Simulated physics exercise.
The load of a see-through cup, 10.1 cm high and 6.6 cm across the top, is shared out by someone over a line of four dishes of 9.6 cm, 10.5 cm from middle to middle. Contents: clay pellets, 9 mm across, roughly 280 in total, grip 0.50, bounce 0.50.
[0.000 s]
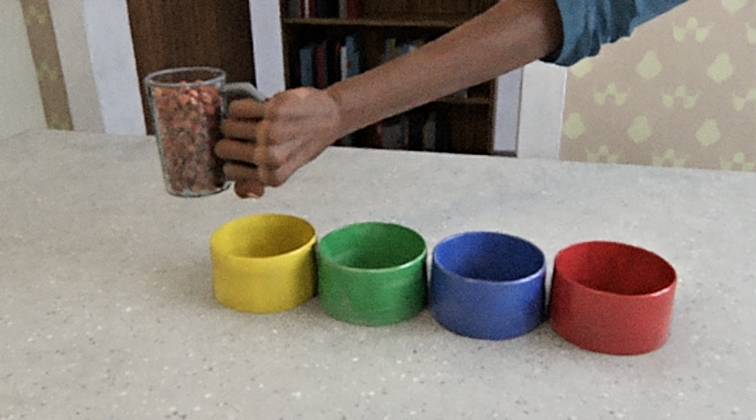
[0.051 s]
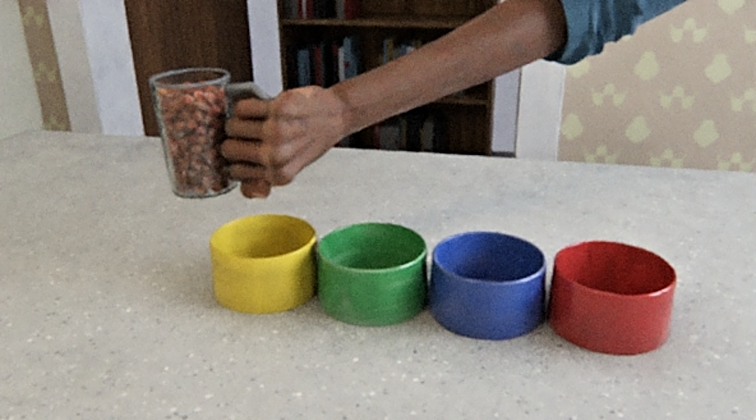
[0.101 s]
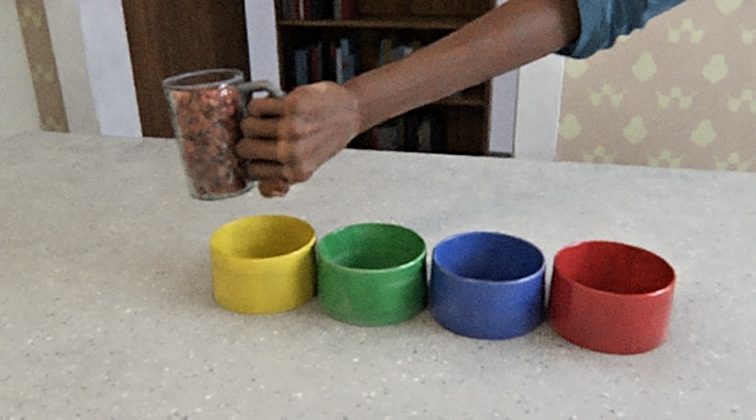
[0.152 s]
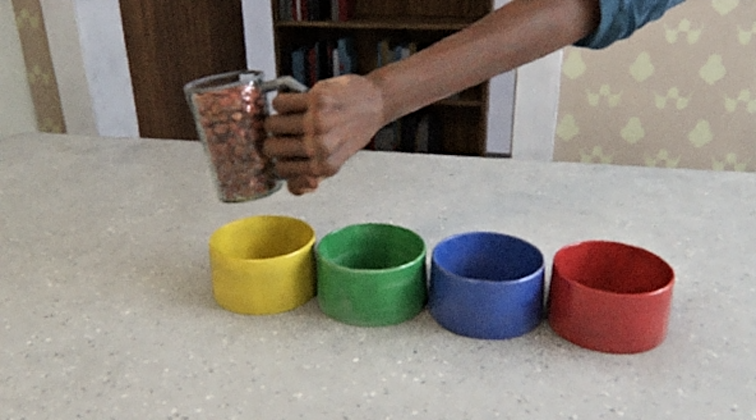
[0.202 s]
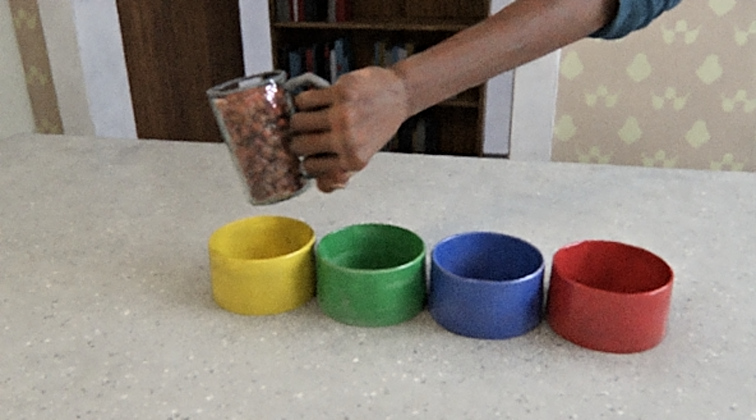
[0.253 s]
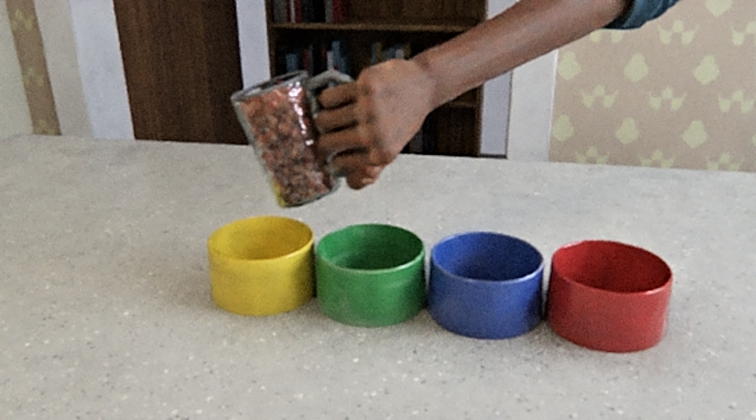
A hand held a clear cup full of small reddish-brown pieces above a light countertop, then moved it right while gradually tilting it leftward, above a row of yellow, green, blue and red dishes.
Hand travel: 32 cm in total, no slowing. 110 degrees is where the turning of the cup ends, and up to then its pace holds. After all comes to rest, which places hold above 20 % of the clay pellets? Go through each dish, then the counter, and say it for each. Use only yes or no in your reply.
Red: No; blue: Yes; green: No; yellow: No; counter: No.
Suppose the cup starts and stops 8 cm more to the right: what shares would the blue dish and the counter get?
Then I'd expect blue at 10 and the counter at 20.
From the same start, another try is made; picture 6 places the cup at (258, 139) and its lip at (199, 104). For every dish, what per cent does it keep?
In the end red holds 0, blue holds 90, green holds 10, yellow holds 0.
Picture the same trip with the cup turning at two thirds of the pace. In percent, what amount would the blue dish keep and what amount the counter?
It would be blue 100 and counter 0.
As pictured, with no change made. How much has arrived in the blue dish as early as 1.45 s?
So far, roughly 35 per cent.
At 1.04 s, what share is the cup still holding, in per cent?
About 95 per cent.
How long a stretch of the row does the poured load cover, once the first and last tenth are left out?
That stretch measures near 6 centimetres.
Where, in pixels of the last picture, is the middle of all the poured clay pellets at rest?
Look around (477, 284) in the last picture.
Then, at 0.72 s, tilt 62 degrees; cup holds 100 %.
After 1.04 s, tilt 92 degrees; cup holds 95 %.
After 1.45 s, tilt 110 degrees; cup holds 60 %, blue 35 %.
In the end, at 3.1 s, red 0 %, blue 100 %, green 0 %, yellow 0 %, counter 0 %.
